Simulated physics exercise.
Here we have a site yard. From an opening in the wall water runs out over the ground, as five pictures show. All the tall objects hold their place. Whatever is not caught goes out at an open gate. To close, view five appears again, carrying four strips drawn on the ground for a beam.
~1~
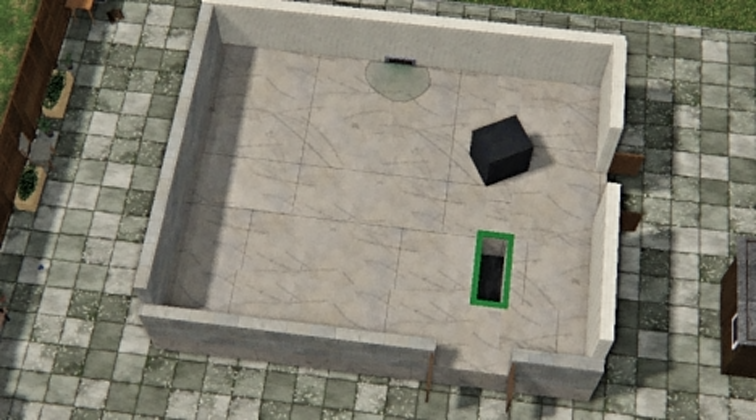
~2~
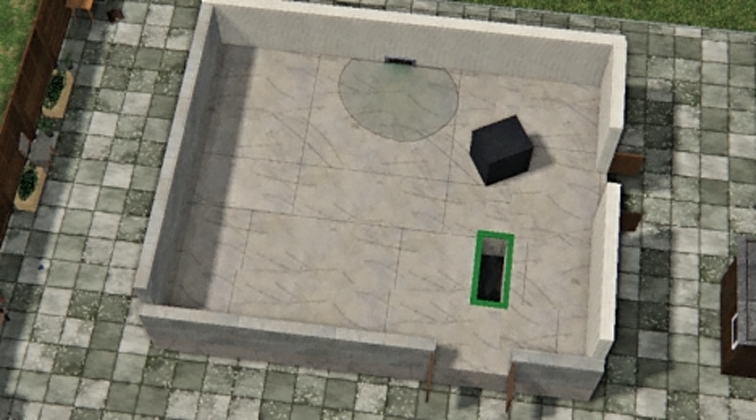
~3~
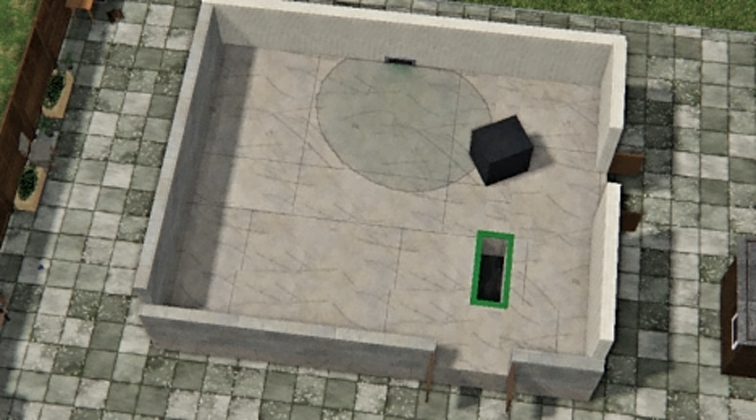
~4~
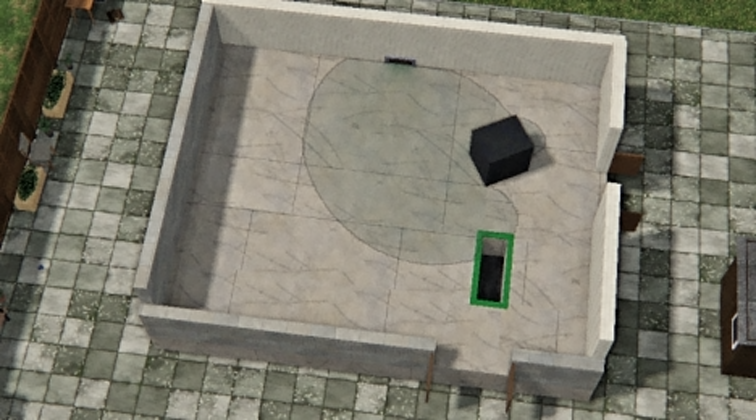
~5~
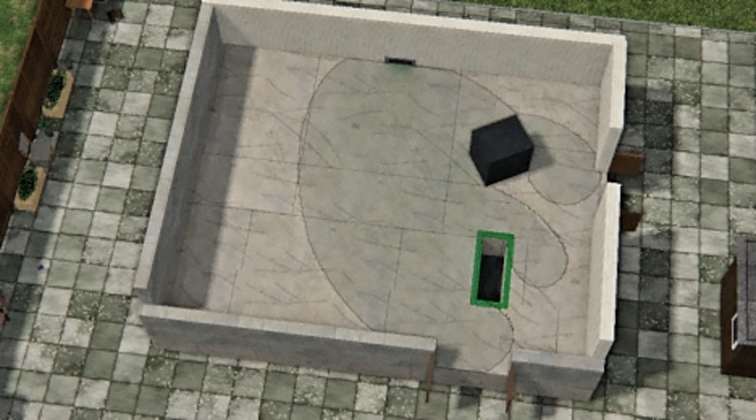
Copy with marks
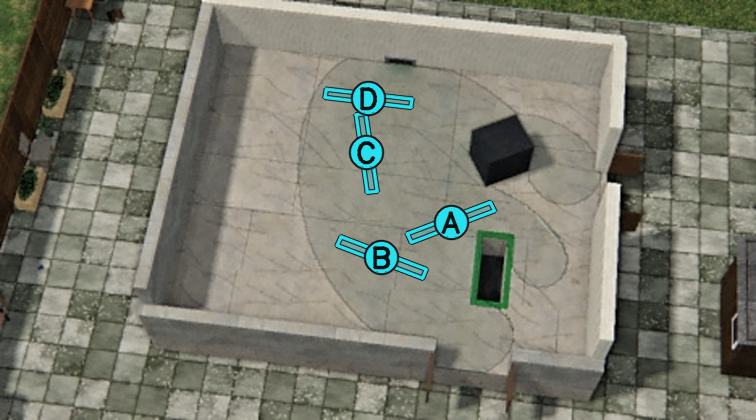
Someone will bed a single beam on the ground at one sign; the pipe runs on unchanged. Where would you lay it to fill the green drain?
Choose B.
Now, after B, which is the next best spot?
C.
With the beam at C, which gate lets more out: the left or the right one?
More leaves on the left.
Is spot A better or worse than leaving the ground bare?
It is worse.
On the marked copy, A from (409, 238) to (492, 206); B from (339, 241) to (424, 273); C from (360, 114) to (372, 191); D from (325, 93) to (411, 103).
With A, about 19 % of the stream runs into the green drain, about 81 % out by the gates.
With B, about 56 % of the stream runs into the green drain, about 43 % out by the gates.
With C, about 36 % of the stream runs into the green drain, about 63 % out by the gates.
With D, about 23 % of the stream runs into the green drain, about 75 % out by the gates.
